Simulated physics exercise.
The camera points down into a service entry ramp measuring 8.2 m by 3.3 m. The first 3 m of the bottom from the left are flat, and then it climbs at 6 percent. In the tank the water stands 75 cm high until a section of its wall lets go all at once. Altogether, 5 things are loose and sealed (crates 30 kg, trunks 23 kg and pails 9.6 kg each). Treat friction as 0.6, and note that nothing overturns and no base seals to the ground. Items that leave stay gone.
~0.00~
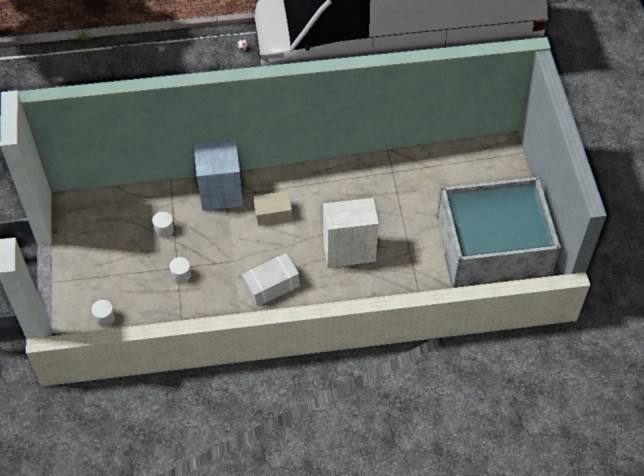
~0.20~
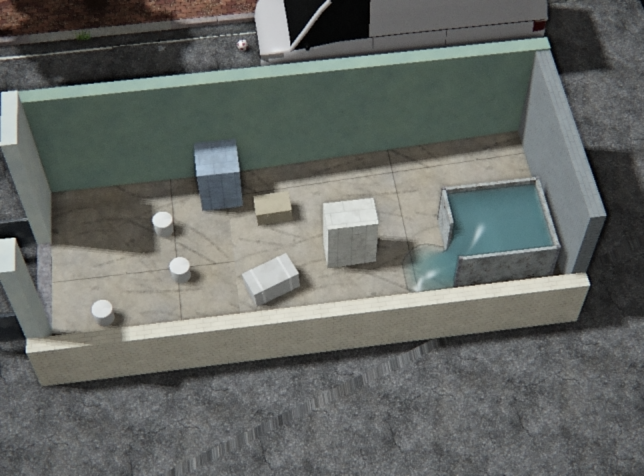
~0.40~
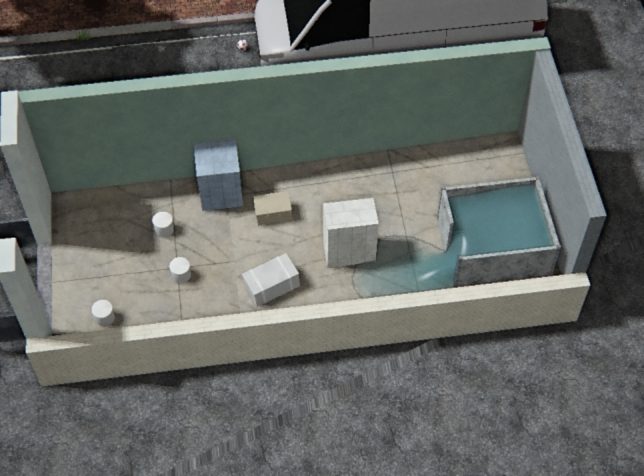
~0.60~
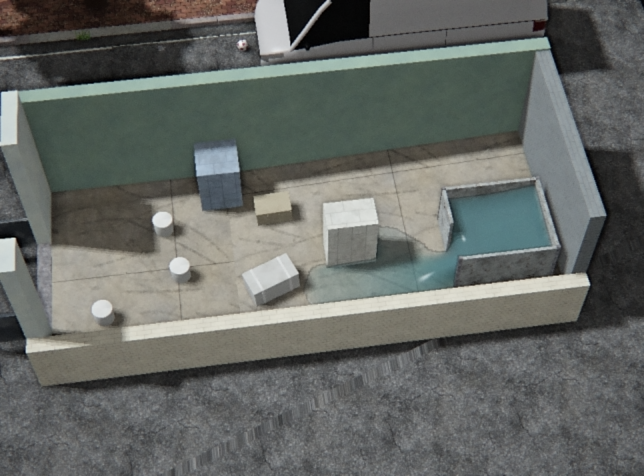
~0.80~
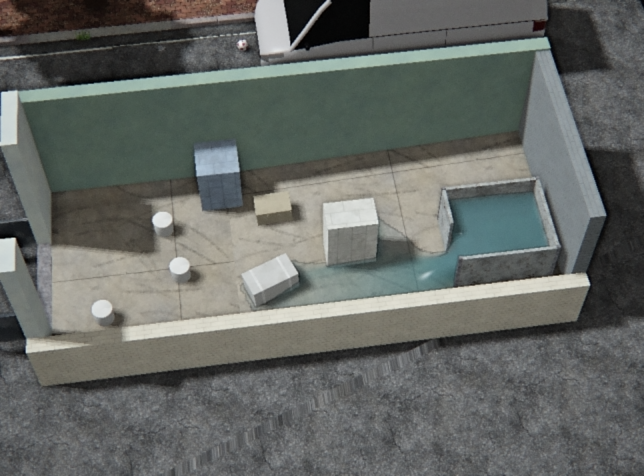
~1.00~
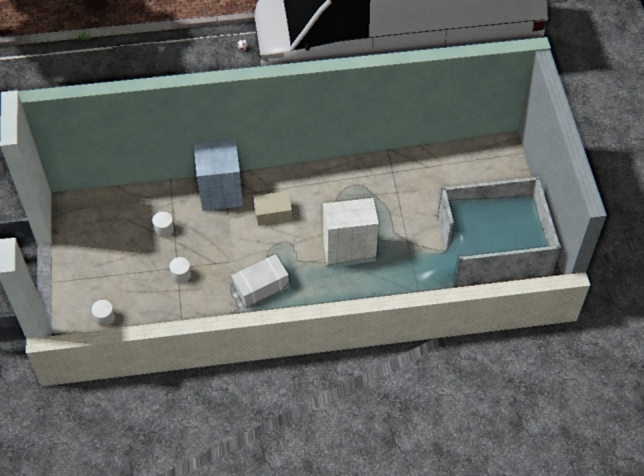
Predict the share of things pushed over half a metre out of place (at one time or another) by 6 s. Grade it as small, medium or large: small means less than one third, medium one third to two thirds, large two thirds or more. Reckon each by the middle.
I would call it medium.
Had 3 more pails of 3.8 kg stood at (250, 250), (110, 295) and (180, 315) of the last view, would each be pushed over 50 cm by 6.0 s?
In order: Smaller, greater and greater.
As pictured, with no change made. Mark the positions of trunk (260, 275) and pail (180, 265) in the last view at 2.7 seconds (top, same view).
First near (92, 248), second near (105, 229).
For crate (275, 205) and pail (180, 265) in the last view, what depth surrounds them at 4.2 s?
Some 2 cm at the first, some 4 cm at the second.
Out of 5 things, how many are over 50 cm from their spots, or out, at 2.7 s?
Result: 3.
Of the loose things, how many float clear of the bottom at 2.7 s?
The number is 1.
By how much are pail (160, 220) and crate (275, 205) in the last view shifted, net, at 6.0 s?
0 cm; 0 cm.
After 1.4 s 1 of 5 are over 50 cm from their spots; 0 afloat.
After 2.7 s 3 of 5 are over 50 cm from their spots; 1 afloat.
After 4.2 s 3 of 5 are over 50 cm from their spots; 1 afloat.
After 6.0 s 3 of 5 are over 50 cm from their spots, and 3 have been at some point; 0 afloat.
